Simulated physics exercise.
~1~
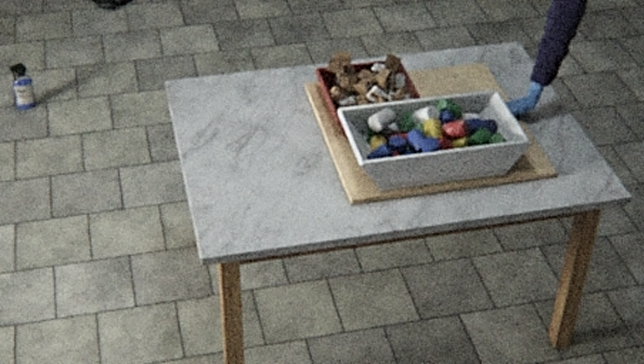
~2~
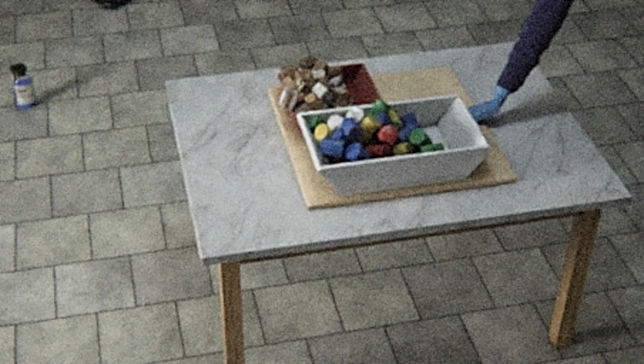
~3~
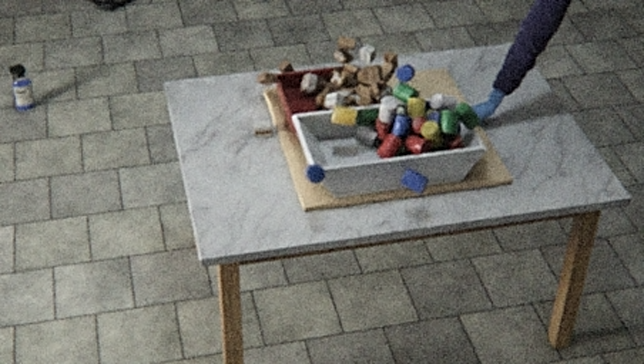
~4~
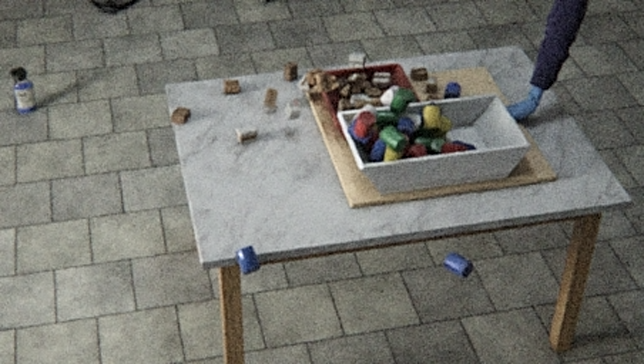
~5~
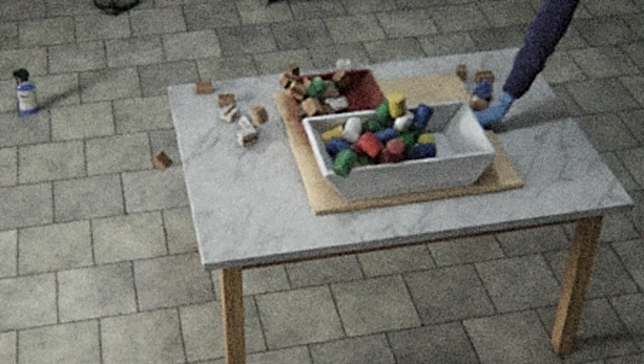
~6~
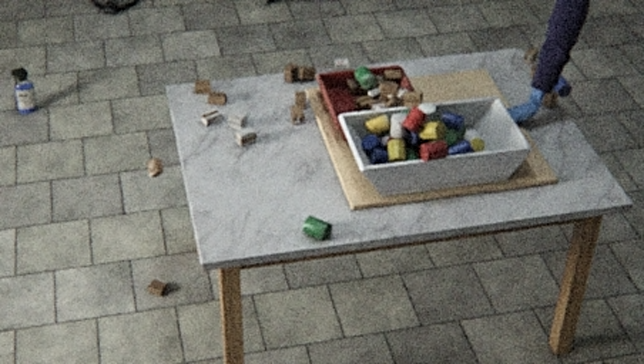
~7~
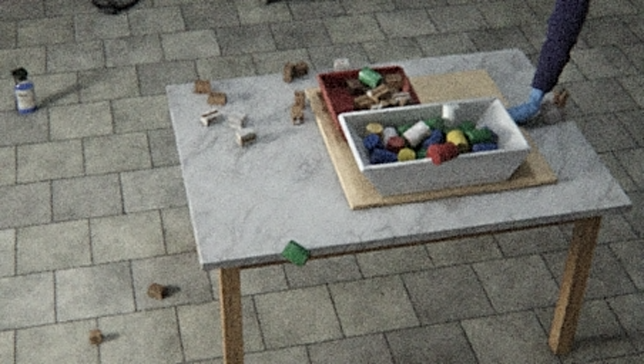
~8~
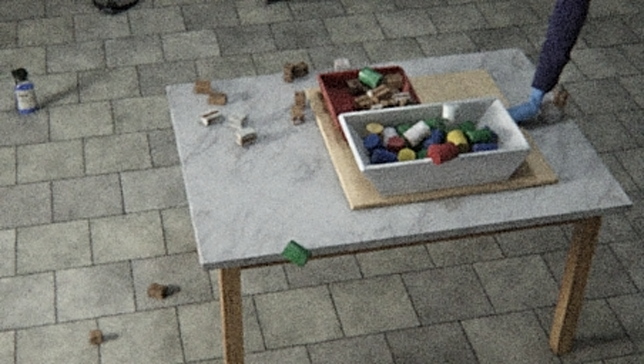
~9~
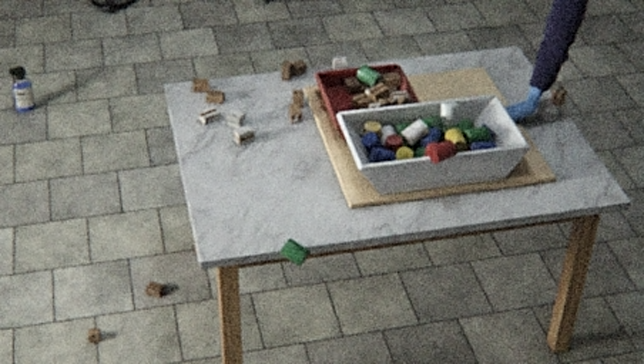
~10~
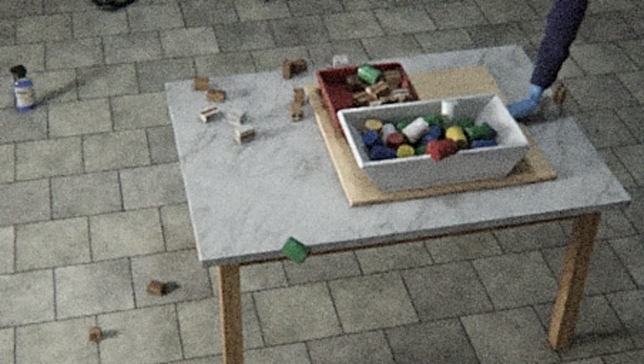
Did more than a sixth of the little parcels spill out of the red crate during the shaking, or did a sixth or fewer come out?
More than a sixth of the little parcels spilled out of the red crate. Many ended up scattered on the table, and some landed on the floor.
